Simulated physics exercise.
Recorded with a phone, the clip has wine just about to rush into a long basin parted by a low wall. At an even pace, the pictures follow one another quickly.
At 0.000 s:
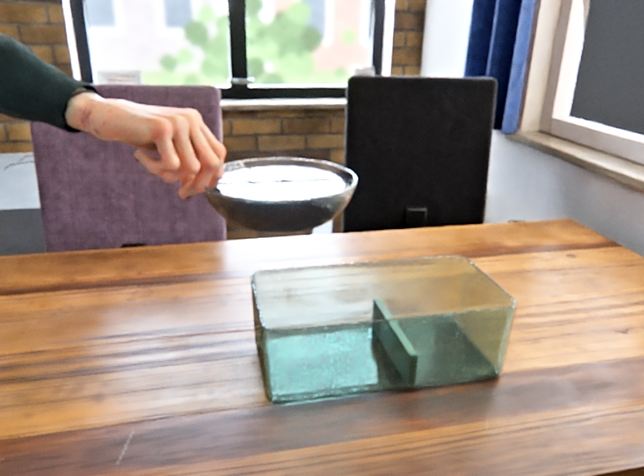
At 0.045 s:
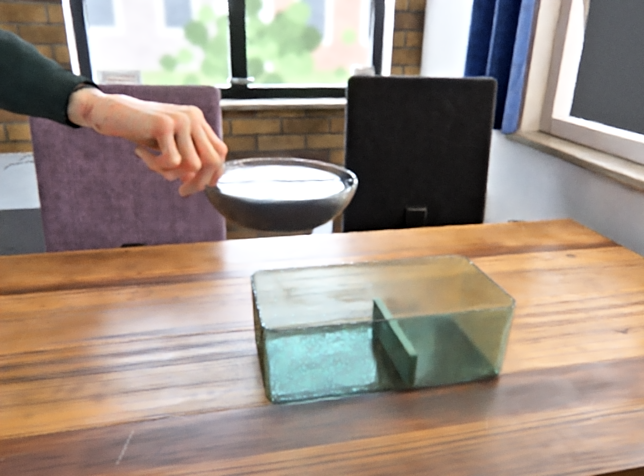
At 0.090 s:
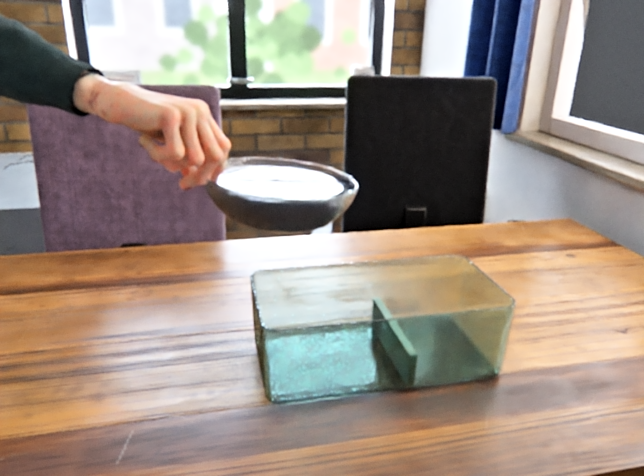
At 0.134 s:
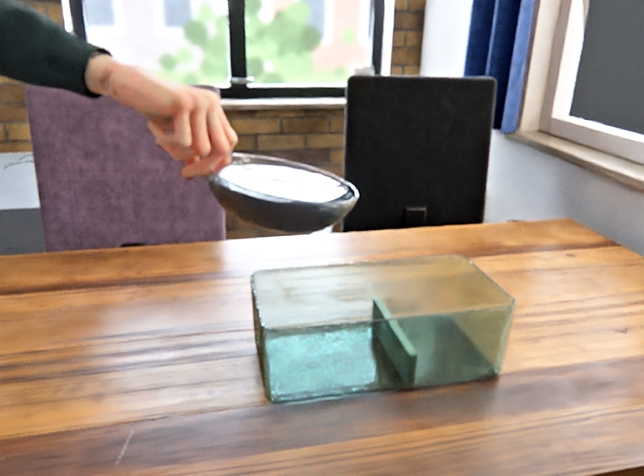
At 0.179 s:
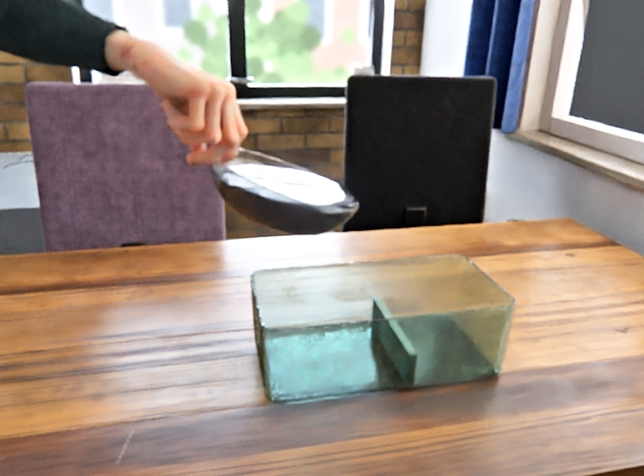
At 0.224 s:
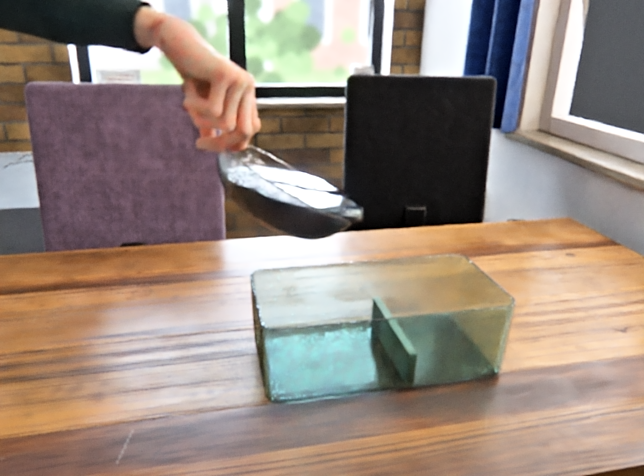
The clip opens with a hand at the left rim of a nearly level bowl of liquid, above a divided glass basin on a wooden table. The hand rises and moves right, tilting the bowl gradually, then more steeply, its right side dipping as the liquid shifts to the lowered rim.
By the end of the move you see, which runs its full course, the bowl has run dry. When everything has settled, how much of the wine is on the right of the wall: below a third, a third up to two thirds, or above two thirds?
The share right of the wall is the low band, below one third.
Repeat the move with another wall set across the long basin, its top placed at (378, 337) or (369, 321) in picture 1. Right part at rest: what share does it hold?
Case 1: 45 %; case 2: 60 %.
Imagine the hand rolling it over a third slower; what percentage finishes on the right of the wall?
About 35 per cent would end up there.
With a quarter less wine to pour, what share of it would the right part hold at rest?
About 10 percent.
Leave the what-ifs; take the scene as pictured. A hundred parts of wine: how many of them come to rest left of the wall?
Roughly 70 in a hundred.
A moment on, the bowl is tipped on its side and 3 per cent is still to pour, 51 is left of the wall and 14 right of it.
Next, the bowl is tipped on its side and 0 per cent is still to pour, 72 is left of the wall and 18 right of it.
Then the bowl is tipped on its side and 0 per cent is still to pour, 68 is left of the wall and 20 right of it.
Later the bowl is tipped on its side and 0 per cent is still to pour, 68 is left of the wall and 20 right of it.
In the end 68 per cent lies left of the wall, 20 right of it and 11 outside.
